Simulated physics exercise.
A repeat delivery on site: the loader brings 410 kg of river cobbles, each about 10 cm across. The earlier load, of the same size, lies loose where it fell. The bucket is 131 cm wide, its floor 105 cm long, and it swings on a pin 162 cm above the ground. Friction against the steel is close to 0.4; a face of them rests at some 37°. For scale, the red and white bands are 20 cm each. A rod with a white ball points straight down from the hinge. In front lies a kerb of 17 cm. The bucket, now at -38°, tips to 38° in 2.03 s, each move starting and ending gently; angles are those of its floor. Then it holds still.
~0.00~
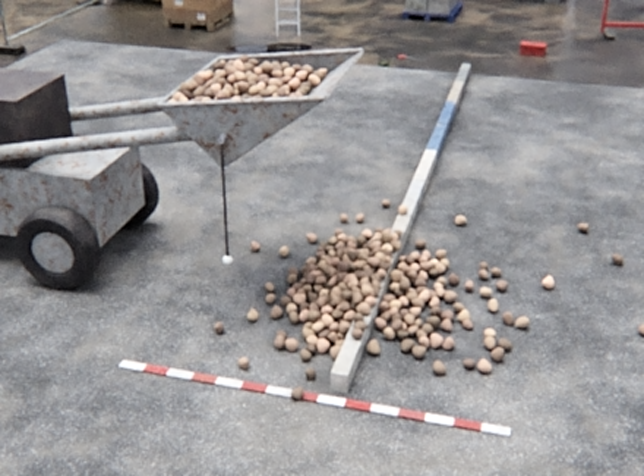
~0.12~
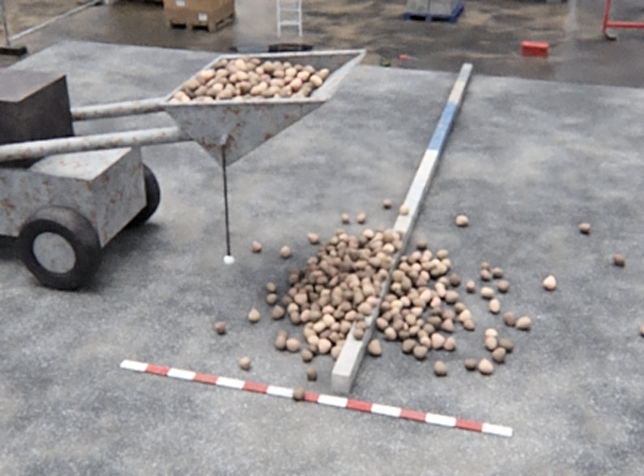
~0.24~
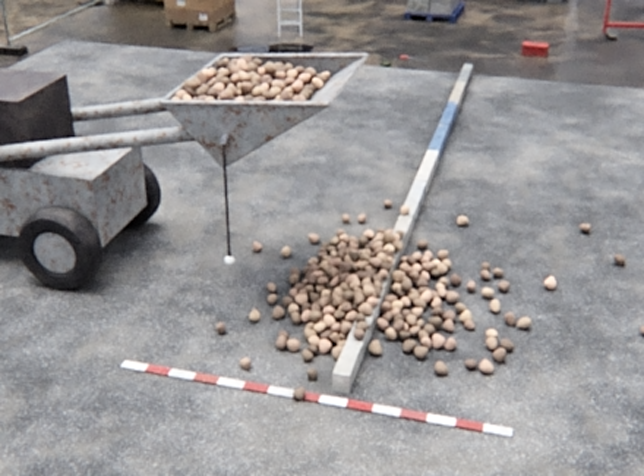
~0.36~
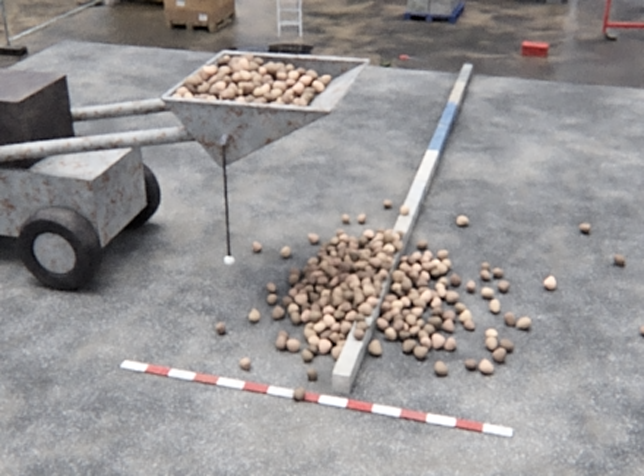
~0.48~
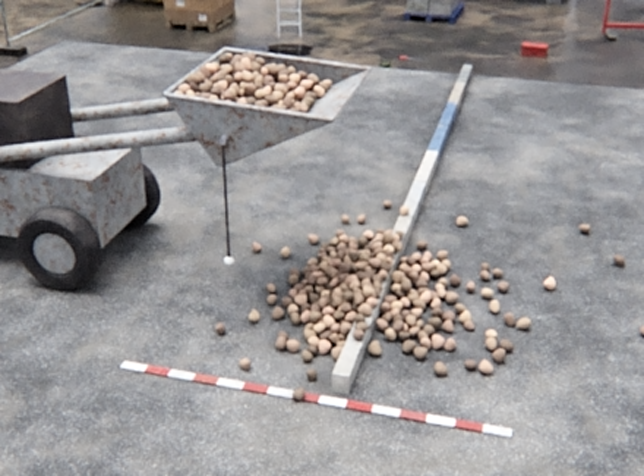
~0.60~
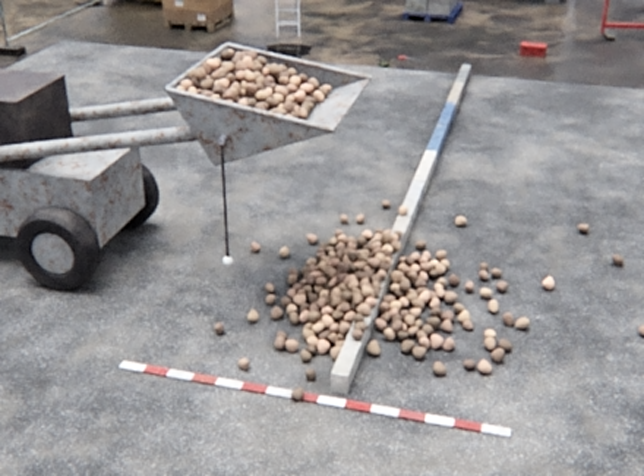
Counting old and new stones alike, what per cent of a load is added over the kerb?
Close to 58 parts in a hundred.
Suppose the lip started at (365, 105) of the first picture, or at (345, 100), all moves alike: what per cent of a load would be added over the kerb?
First some 100, then 85 per cent.
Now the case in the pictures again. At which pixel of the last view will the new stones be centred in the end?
Around (395, 286).
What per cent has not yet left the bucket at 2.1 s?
Roughly 35 per cent is still inside.
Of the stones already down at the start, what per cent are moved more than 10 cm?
Roughly 15 per cent of them.
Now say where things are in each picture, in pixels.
In the first picture, the bucket is at -38°, its lip at (325, 99); the top of the load is at (254, 69). The earlier load is highest near (366, 271), 26 cm above ground level, 70 % on this side of the kerb, 29 % over the kerb.
In the second picture, the bucket is at -37°, its lip at (327, 100); the top of the load is at (246, 69); the stones move at 0.1 m/s on average.
In the third picture, the bucket is at -35°, its lip at (329, 105); the top of the load is at (244, 68); the stones move at 0.1 m/s on average.
In the fourth picture, lip at (331, 111), floor tilted -32°, highest stones at (241, 68); the stones move at 0.1 m/s on average.
In the fifth picture, the bucket is at -27°, its lip at (333, 120); the top of the load is at (231, 65); the stones move at 0.2 m/s on average.
In the sixth picture, the bucket is at -22°, its lip at (334, 130); the top of the load is at (230, 62); the stones move at 0.2 m/s on average.
After 1.5 s the floor is at 26°; in per cent of one load, 100 in the bucket, 70 on this side of the kerb, 29 over the kerb; the foremost stones are at (574, 311).
After 2.1 s the floor is at 38°; in per cent of one load, 33 in the bucket, 130 on this side of the kerb, 37 over the kerb; the foremost stones are at (574, 311).
After 2.5 s the floor is at 38°; in per cent of one load, 0 in the bucket, 133 on this side of the kerb, 67 over the kerb; the foremost stones are at (574, 311).
After 5.3 s the floor is at 38°; in per cent of one load, 0 in the bucket, 112 on this side of the kerb, 87 over the kerb; the foremost stones are at (596, 318). Net gain over the kerb, 58.
